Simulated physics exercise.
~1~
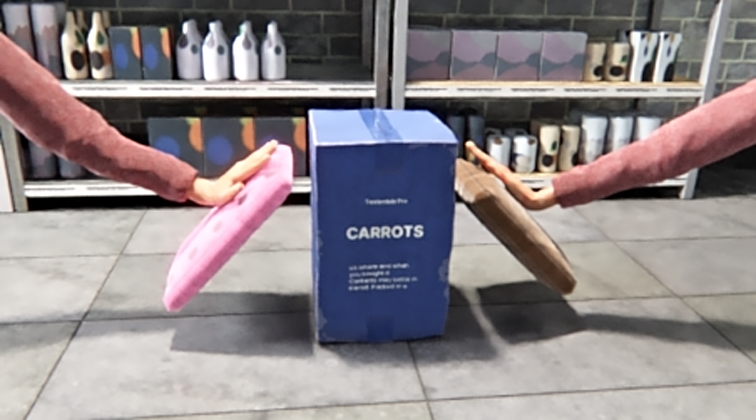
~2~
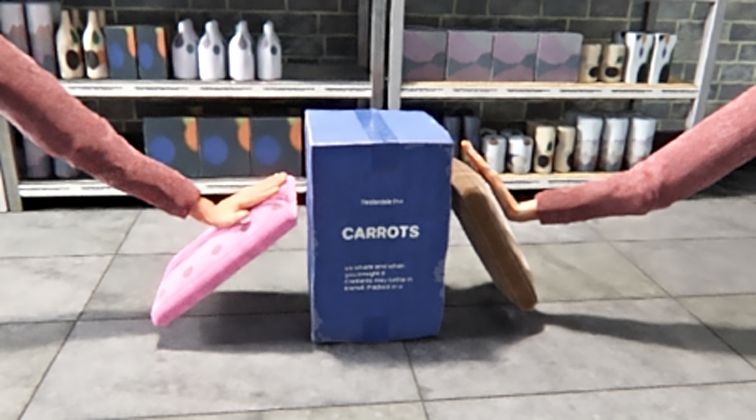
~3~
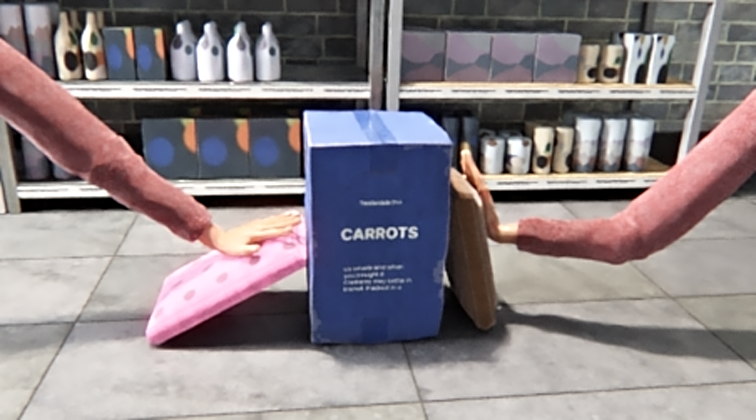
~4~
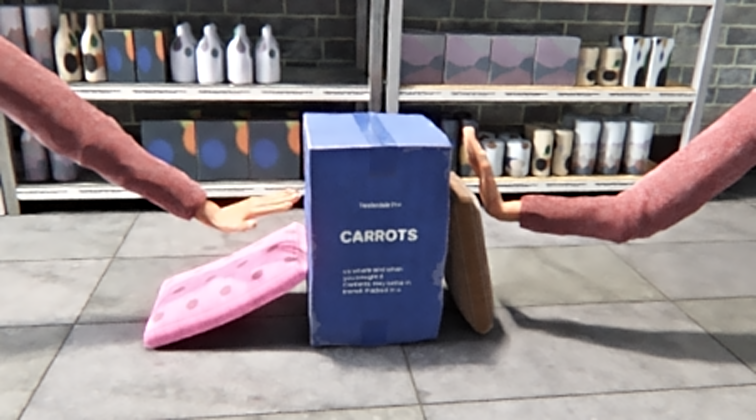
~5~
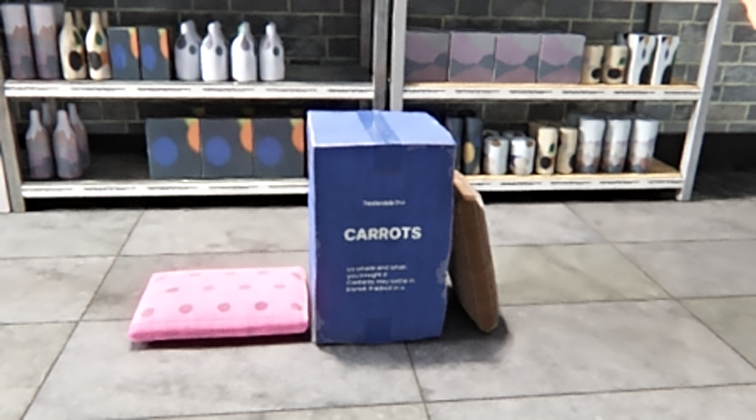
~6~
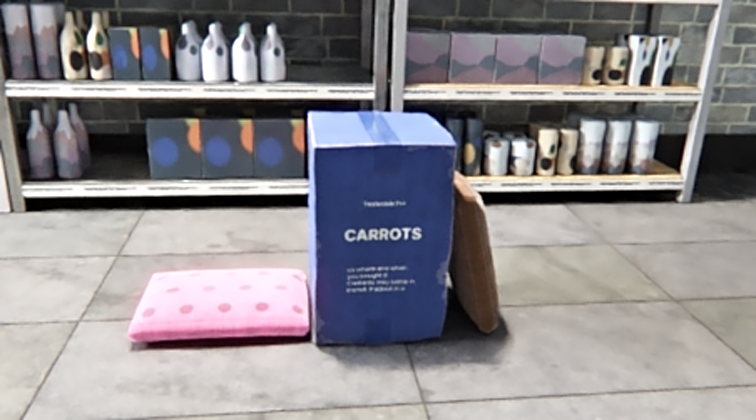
A pink pillow and a brown soft bag are pressed by two hands against opposite sides of a blue box; the pillow sinks on the left as the bag tilts more upright, and after the hands withdraw, the pillow lies flat while the bag stays leaning.
